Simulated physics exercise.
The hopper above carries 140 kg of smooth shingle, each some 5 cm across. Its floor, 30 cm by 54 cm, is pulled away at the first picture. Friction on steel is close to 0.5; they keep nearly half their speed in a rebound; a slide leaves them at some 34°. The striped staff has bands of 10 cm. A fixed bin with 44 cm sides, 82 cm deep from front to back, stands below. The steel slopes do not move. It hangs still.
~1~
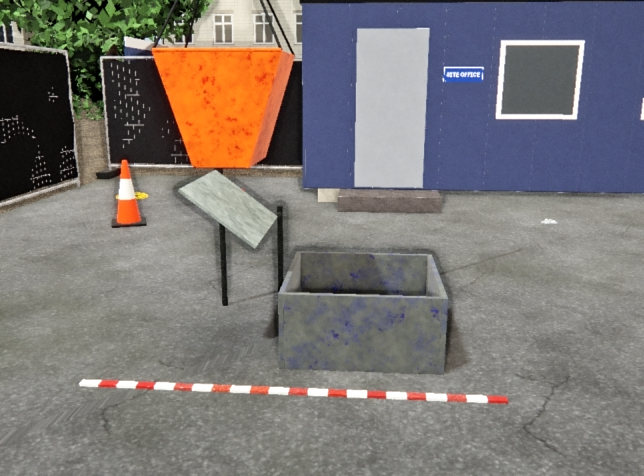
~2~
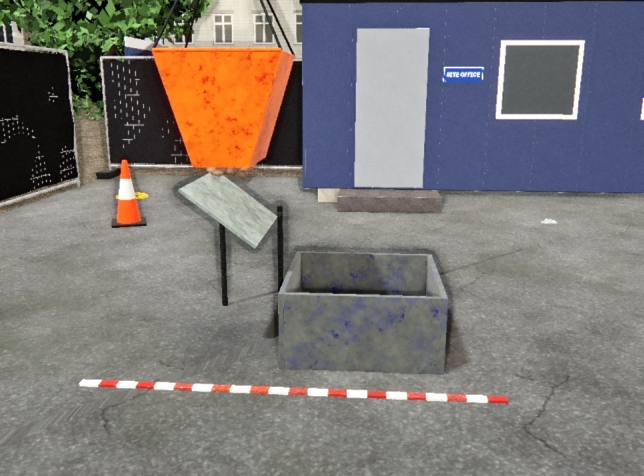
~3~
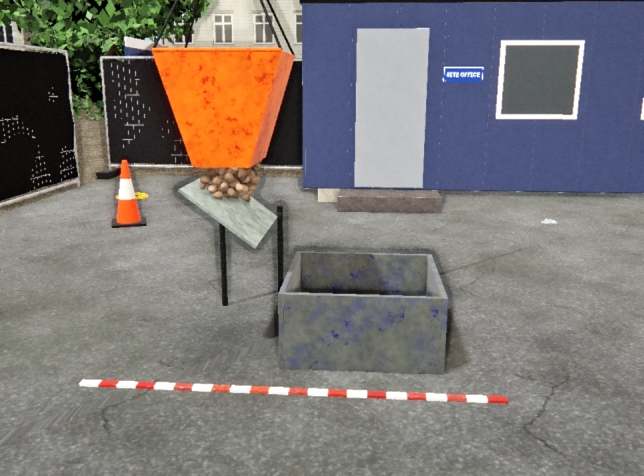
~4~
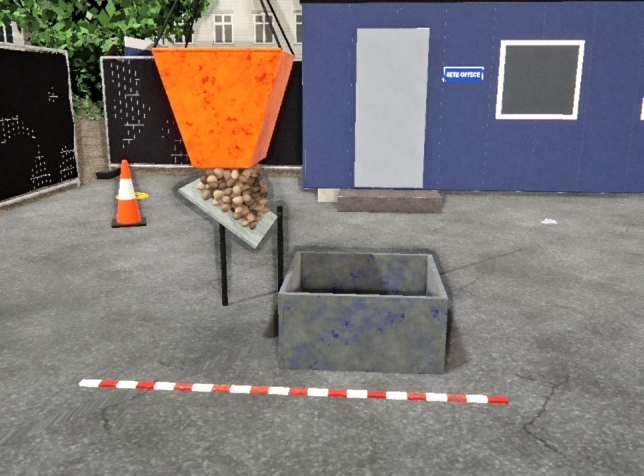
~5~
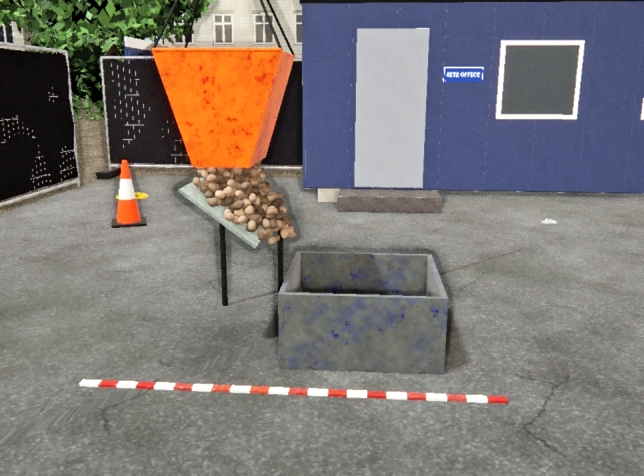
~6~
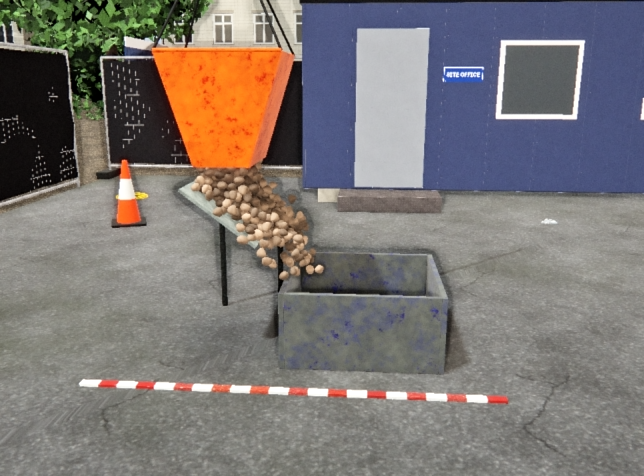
We see an orange hopper hanging above a tilted grey slope, with an open grey box standing below to the right; brown rounded stones drop from the hopper's base, spread down the slope rightward and pour over its lower edge.
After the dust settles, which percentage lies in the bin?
Close to 80 in a hundred.
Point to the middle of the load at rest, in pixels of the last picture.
Their middle is at about (359, 327).
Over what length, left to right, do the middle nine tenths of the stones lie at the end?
Roughly 80 cm.
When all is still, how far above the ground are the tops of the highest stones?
About 20 cm.
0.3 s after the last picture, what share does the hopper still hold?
About 0 per cent.
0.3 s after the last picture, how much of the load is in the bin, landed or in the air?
About 35 per cent by then.
Then, 0.3 s after the last picture, 1 % in the hopper, 37 % on the steel, 20 % falling or lying left of the bin, 37 % falling or lying in the bin, 5 % falling or lying beside or right of the bin; the stones farthest right are at (395, 314).
Then, 0.7 s after the last picture, 0 % in the hopper, 2 % on the steel, 12 % falling or lying left of the bin, 72 % falling or lying in the bin, 14 % falling or lying beside or right of the bin; the stones farthest right are at (432, 320).
Then, 1.3 s after the last picture, 0 % in the hopper, 4 % falling or lying left of the bin, 80 % falling or lying in the bin, 15 % falling or lying beside or right of the bin; the stones farthest right are at (476, 330).
Then, 2.2 s after the last picture, 0 % in the hopper, 4 % falling or lying left of the bin, 80 % falling or lying in the bin, 15 % falling or lying beside or right of the bin; the stones farthest right are at (486, 331).
Then, 4.1 s after the last picture, 0 % in the hopper, 4 % left of the bin, 80 % in the bin, 15 % beside or right of the bin; the stones farthest right are at (486, 331).
